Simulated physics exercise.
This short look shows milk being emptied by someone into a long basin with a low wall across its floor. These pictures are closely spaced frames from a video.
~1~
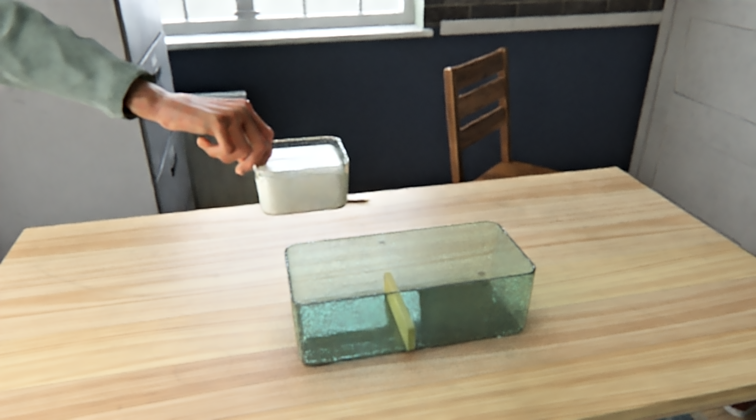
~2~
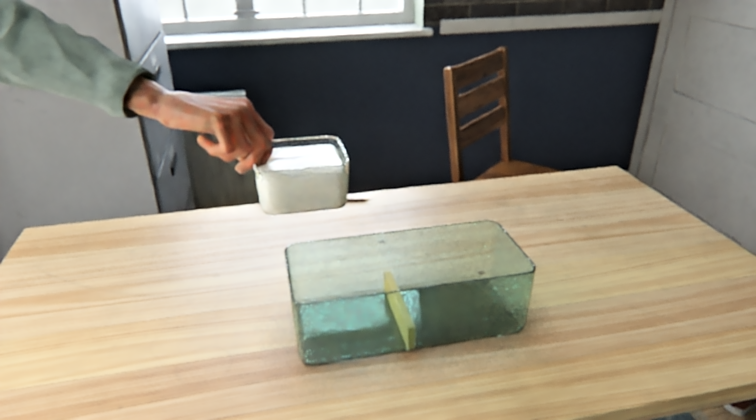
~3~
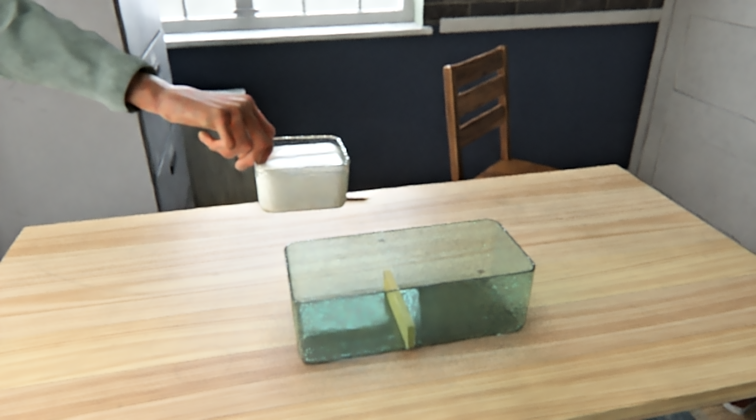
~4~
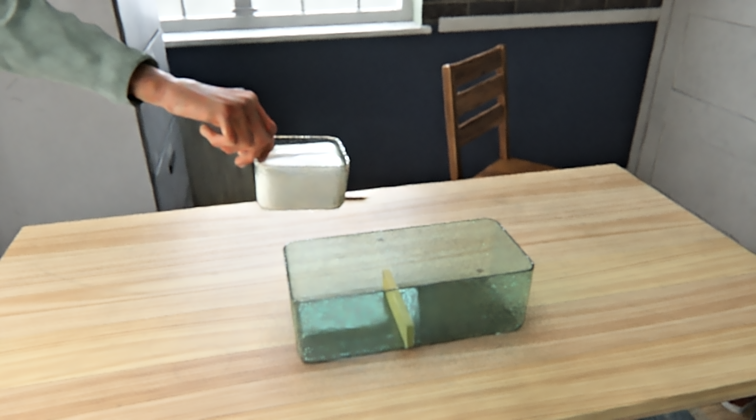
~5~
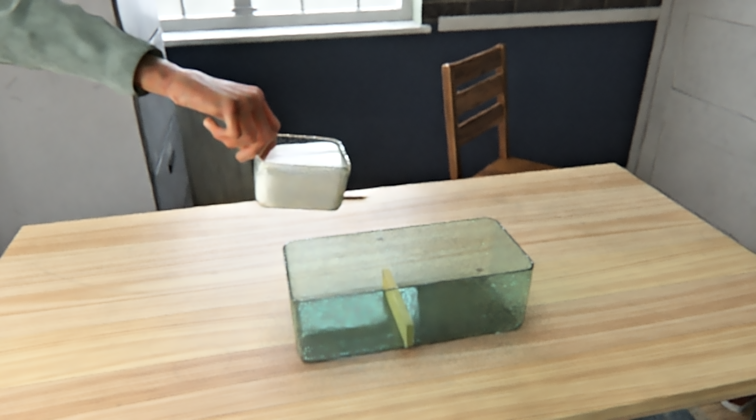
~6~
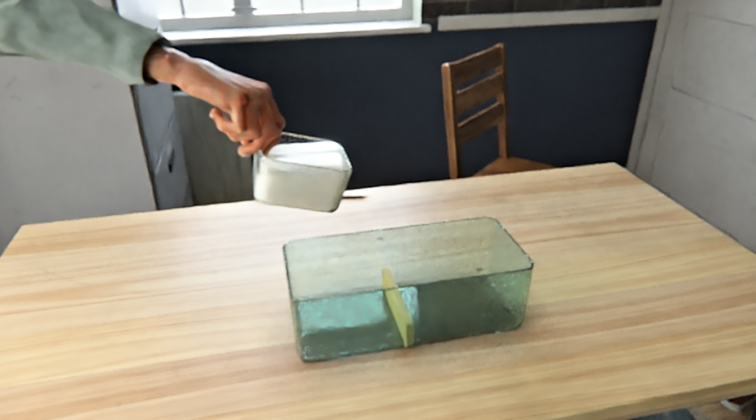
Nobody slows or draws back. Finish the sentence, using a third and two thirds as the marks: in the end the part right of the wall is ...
Between a third and two thirds of the whole.
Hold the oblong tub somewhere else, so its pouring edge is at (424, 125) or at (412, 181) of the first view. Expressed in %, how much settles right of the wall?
95 and 95 per cent.
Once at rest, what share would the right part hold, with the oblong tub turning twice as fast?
About 35 per cent would end up there.
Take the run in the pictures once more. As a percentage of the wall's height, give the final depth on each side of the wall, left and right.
I'd say about 30 for the left and about 30 for the right.
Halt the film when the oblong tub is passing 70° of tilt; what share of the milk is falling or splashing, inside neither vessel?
Roughly 35 percent.
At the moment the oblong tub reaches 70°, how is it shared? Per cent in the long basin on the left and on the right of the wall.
About 10 % left and about 20 % right.
A moment on, the oblong tub is tipped part way and 36 per cent is still to pour, 8 is left of the wall and 21 right of it.
Next, the oblong tub is tipped right over and 4 per cent is still to pour, 36 is left of the wall and 53 right of it.
Then the oblong tub is tipped right over and 0 per cent is still to pour, 45 is left of the wall and 55 right of it.
Later the oblong tub is tipped right over and 0 per cent is still to pour, 45 is left of the wall and 55 right of it.
At rest 45 per cent lies left of the wall, 55 right of it and 0 outside.
